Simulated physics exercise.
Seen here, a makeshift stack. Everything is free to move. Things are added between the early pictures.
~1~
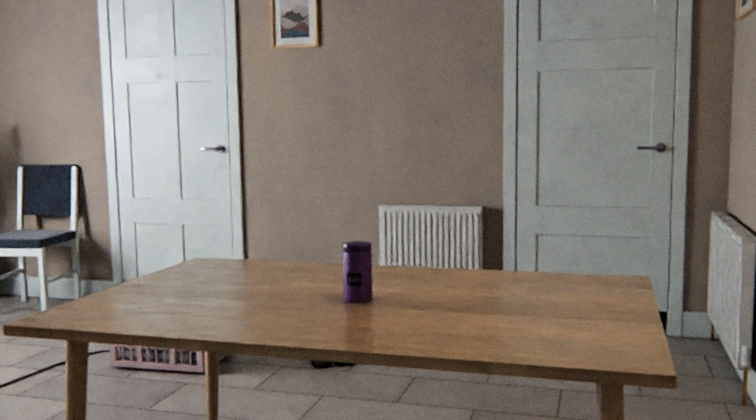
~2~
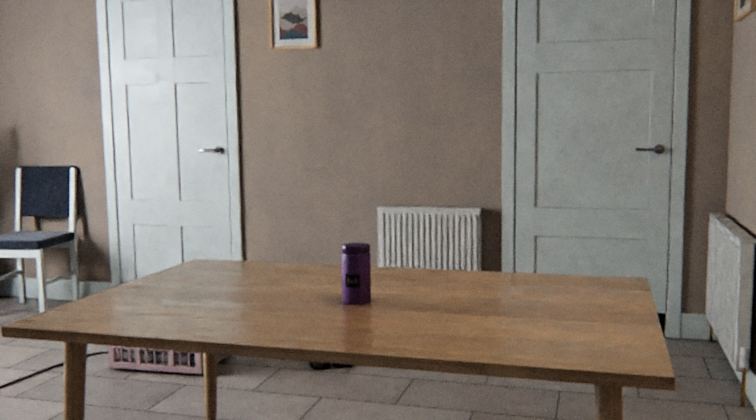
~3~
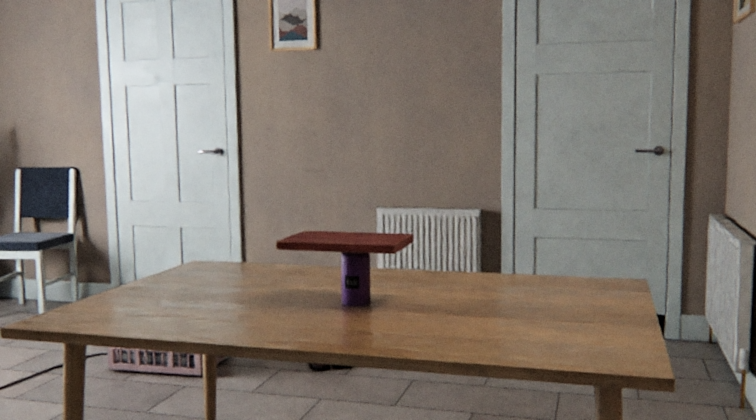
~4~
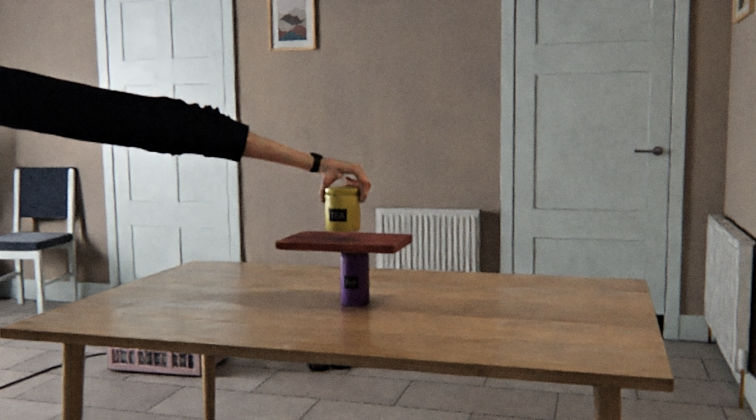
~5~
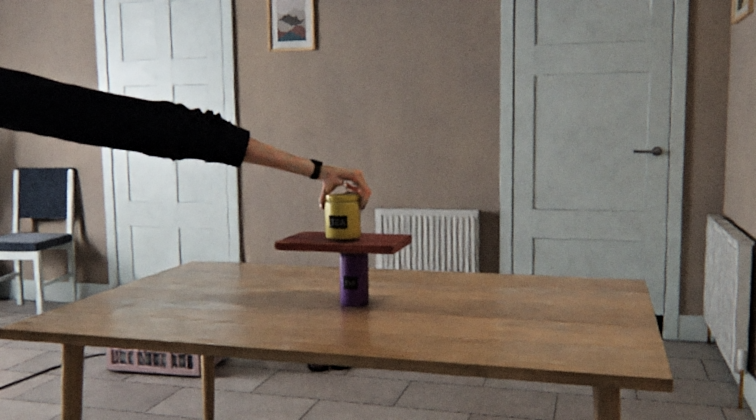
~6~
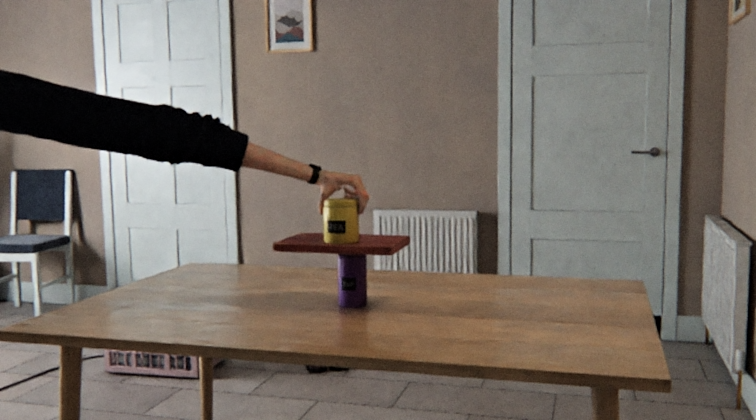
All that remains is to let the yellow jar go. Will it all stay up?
As it turns out, it stays up.
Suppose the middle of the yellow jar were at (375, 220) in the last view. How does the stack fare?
Then it holds.
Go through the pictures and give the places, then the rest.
In the first picture, the last thing is not in view yet; purple jar (358, 272).
In the second picture, the last thing is not in view yet; purple jar (356, 273).
In the third picture, the last thing is not in view yet; purple jar (356, 275).
The fourth picture shows on its way; yellow jar (343, 209); purple jar (355, 275).
The fifth picture shows on its way; yellow jar (343, 216); purple jar (354, 275).
The sixth picture shows in place under the hand; yellow jar (341, 221); purple jar (353, 277).
Then, 0.80 s on from there, no change.
Then, 1.70 s on from there, yellow jar resting near (341, 221).
In the end, all 3 unmoved. At the end, from the last picture's camera, yellow jar near (341, 221). The stack keeps its balance.
